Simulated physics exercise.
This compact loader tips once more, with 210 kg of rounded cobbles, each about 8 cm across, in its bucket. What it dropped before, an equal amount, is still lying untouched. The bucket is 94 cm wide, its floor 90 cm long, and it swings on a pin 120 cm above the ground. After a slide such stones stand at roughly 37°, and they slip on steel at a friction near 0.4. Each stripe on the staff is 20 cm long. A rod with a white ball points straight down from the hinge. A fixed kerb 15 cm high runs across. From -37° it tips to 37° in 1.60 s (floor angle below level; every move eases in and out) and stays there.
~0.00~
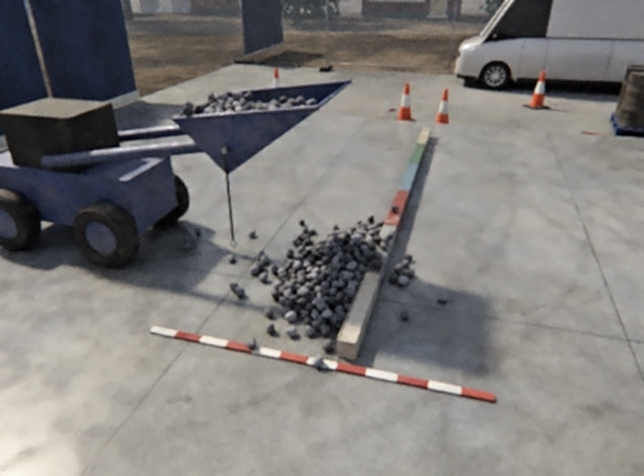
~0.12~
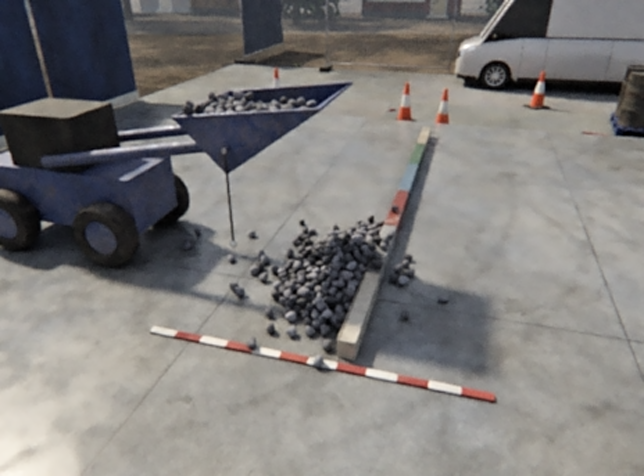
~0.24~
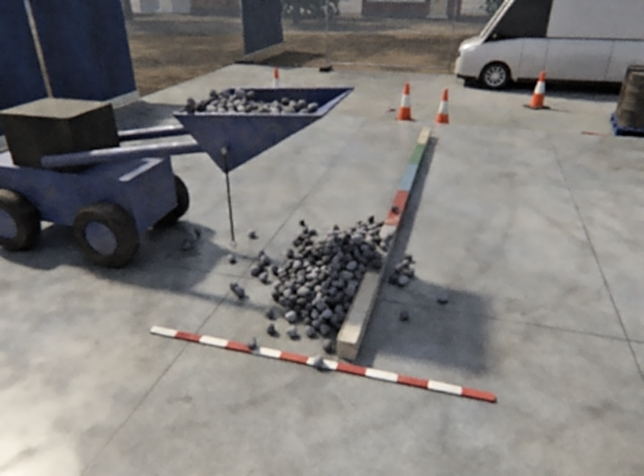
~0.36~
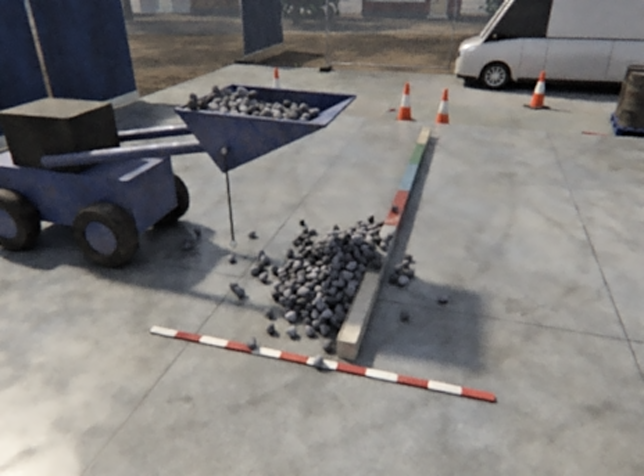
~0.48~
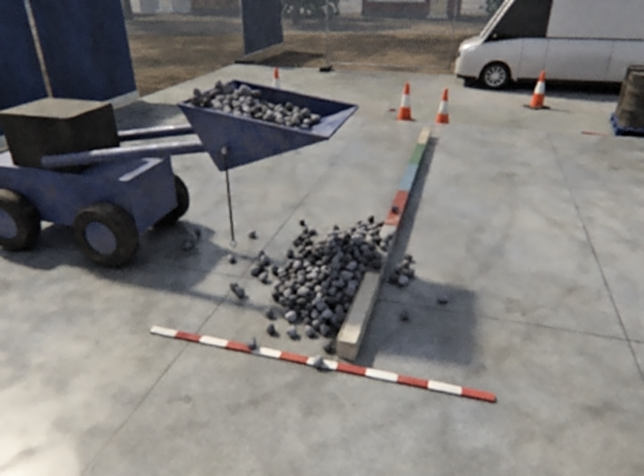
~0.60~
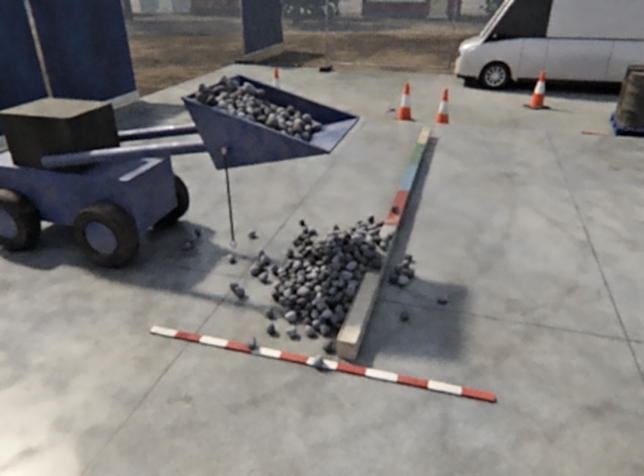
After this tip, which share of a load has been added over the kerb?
Roughly 38 per cent of a load more.
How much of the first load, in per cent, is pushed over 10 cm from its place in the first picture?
About 10 per cent.
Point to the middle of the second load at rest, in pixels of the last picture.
Near (364, 262).
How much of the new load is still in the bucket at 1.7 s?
Roughly 50 per cent is still inside.
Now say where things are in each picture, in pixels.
In the first picture, the bucket is at -37°, its lip at (319, 108); the top of the load is at (262, 101). The earlier load is highest near (349, 244), 22 cm above ground level, 97 % on this side of the kerb, 2 % over the kerb.
In the second picture, the bucket is at -36°, its lip at (320, 110); the top of the load is at (254, 100); the stones move at 0.1 m/s on average.
In the third picture, the bucket is at -32°, its lip at (322, 116); the top of the load is at (237, 98); the stones move at 0.1 m/s on average.
In the fourth picture, the bucket is at -27°, its lip at (326, 126); the top of the load is at (230, 94); the stones move at 0.2 m/s on average.
In the fifth picture, the bucket is at -21°, its lip at (328, 138); the top of the load is at (233, 91); the stones move at 0.2 m/s on average.
The sixth picture shows lip at (330, 153), floor tilted -14°, highest stones at (235, 88); the stones move at 0.2 m/s on average.
After 1.2 s the floor is at 25°; in per cent of one load, 100 in the bucket, 97 on this side of the kerb, 2 over the kerb; the foremost stones are at (408, 278).
After 1.7 s the floor is at 37°; in per cent of one load, 50 in the bucket, 148 on this side of the kerb, 2 over the kerb; the foremost stones are at (408, 278).
After 2.0 s the floor is at 37°; in per cent of one load, 8 in the bucket, 173 on this side of the kerb, 19 over the kerb; the foremost stones are at (434, 279).
After 4.5 s the floor is at 37°; in per cent of one load, 0 in the bucket, 159 on this side of the kerb, 40 over the kerb; the foremost stones are at (527, 309). Net gain over the kerb, 38.
